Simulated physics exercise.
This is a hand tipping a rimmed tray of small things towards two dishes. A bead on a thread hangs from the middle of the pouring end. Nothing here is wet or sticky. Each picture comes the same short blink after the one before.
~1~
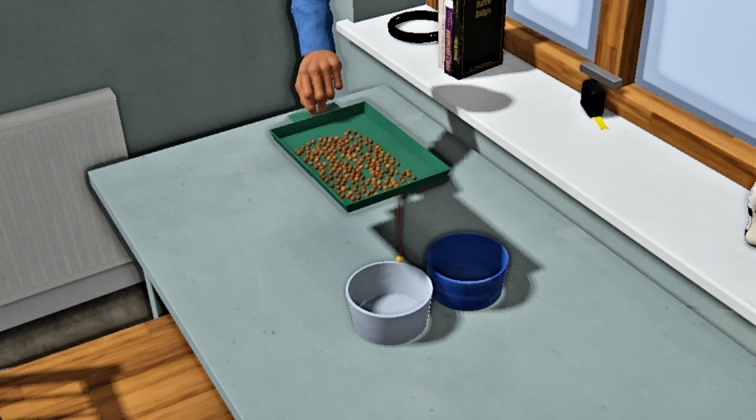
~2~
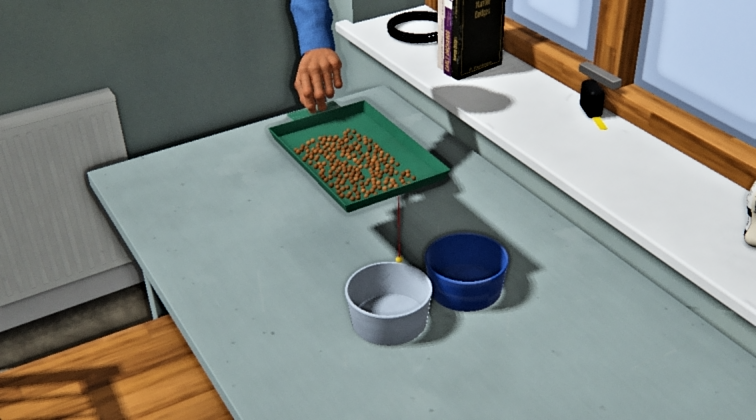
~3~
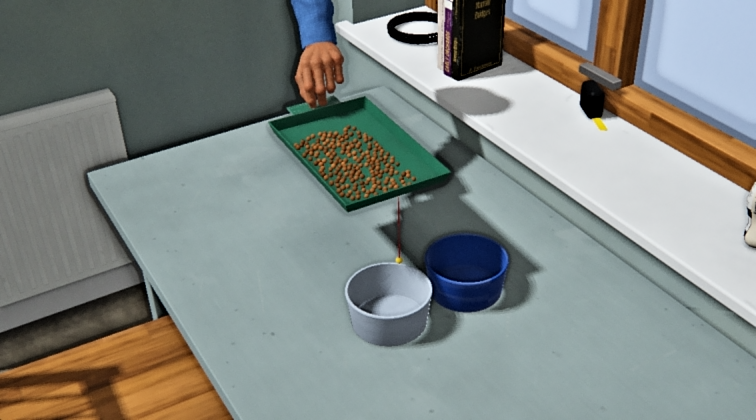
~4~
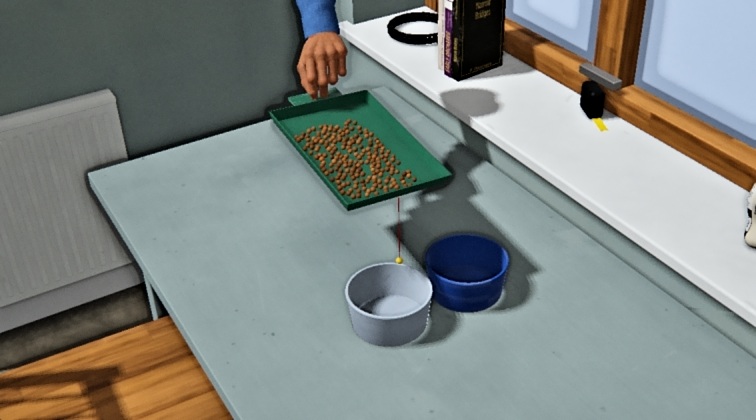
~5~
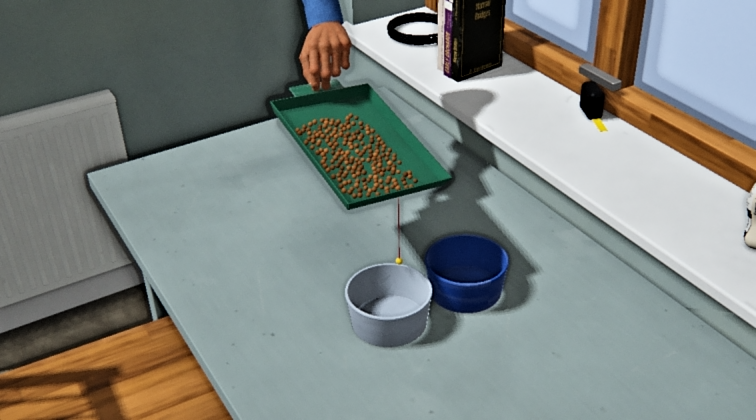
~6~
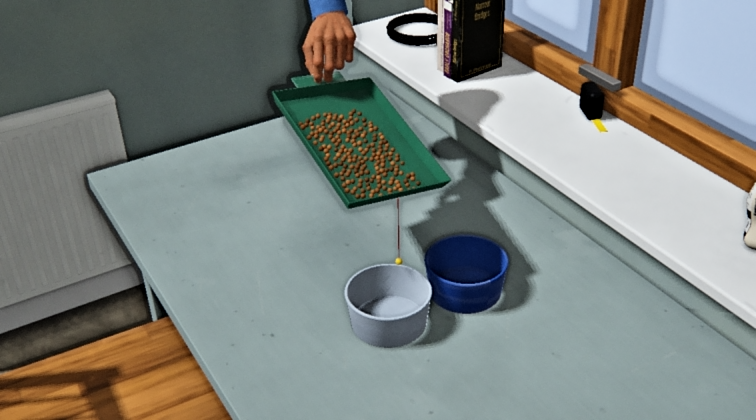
A hand in a blue sleeve lifts the far end of a green rimmed tray of small brown balls, gradually tilting it with its right front corner lowest, while the balls shift slightly. Seen from above, a pale grey-green table stands beside a white windowsill holding dark books. A yellow bead hangs near two bowls, white at left, blue at right; the camera stays still.
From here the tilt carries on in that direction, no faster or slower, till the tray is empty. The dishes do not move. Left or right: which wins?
Fuller: The right-hand dish.
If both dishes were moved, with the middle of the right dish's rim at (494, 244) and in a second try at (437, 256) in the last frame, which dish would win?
One: The left one. Two: The dish on the right.
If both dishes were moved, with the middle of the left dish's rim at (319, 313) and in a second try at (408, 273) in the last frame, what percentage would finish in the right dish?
Near 10 % and 40 %.
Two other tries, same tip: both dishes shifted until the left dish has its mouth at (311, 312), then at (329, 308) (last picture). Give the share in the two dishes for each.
Roughly 10 per cent, and 30 per cent.
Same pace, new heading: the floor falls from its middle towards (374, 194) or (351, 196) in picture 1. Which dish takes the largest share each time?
In turn: The left dish; left.
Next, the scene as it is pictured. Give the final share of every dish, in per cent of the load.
Left dish near 0 in a hundred; right dish near 100.
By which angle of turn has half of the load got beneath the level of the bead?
Near 90 degrees.
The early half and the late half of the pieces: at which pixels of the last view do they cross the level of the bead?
The first part at (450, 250); the rest at (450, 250).
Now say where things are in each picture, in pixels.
Corners of the pouring end at (348, 202) and (445, 168), level; middle of the load at (351, 168), cereal balls; left dish at (412, 324); right dish at (490, 291); bead on its thread at (400, 259), in the first picture.
Corners of the pouring end at (347, 202) and (444, 169), level; middle of the load at (350, 167), in the second picture.
Corners of the pouring end at (348, 202) and (445, 171), tipped barely, lowest at the right corner; middle of the load at (351, 165), in the third picture.
Corners of the pouring end at (349, 201) and (446, 173), tipped a little, lowest at the right corner; middle of the load at (351, 161), in the fourth picture.
Corners of the pouring end at (350, 200) and (446, 176), tipped a little, lowest at the right corner; middle of the load at (352, 159), in the fifth picture.
Corners of the pouring end at (351, 199) and (446, 178), tipped clearly, lowest at the right corner; middle of the load at (356, 157), about two thirds on the move; left dish at (411, 327); right dish at (489, 293), in the sixth picture.
Soon after the last picture, tray tipped steeply; most on the tray; a small part in the right dish; a stray few outside both; a small part in the air.
A little later, tray tipped right over; a small part on the tray; most in the right dish; a stray few outside both; about a quarter in the air.
Later still, tray tipped past a quarter turn; nearly all in the right dish; a stray few outside both.
At rest, tray tipped past a quarter turn; none in the left dish; nearly all in the right dish; a stray few outside both.
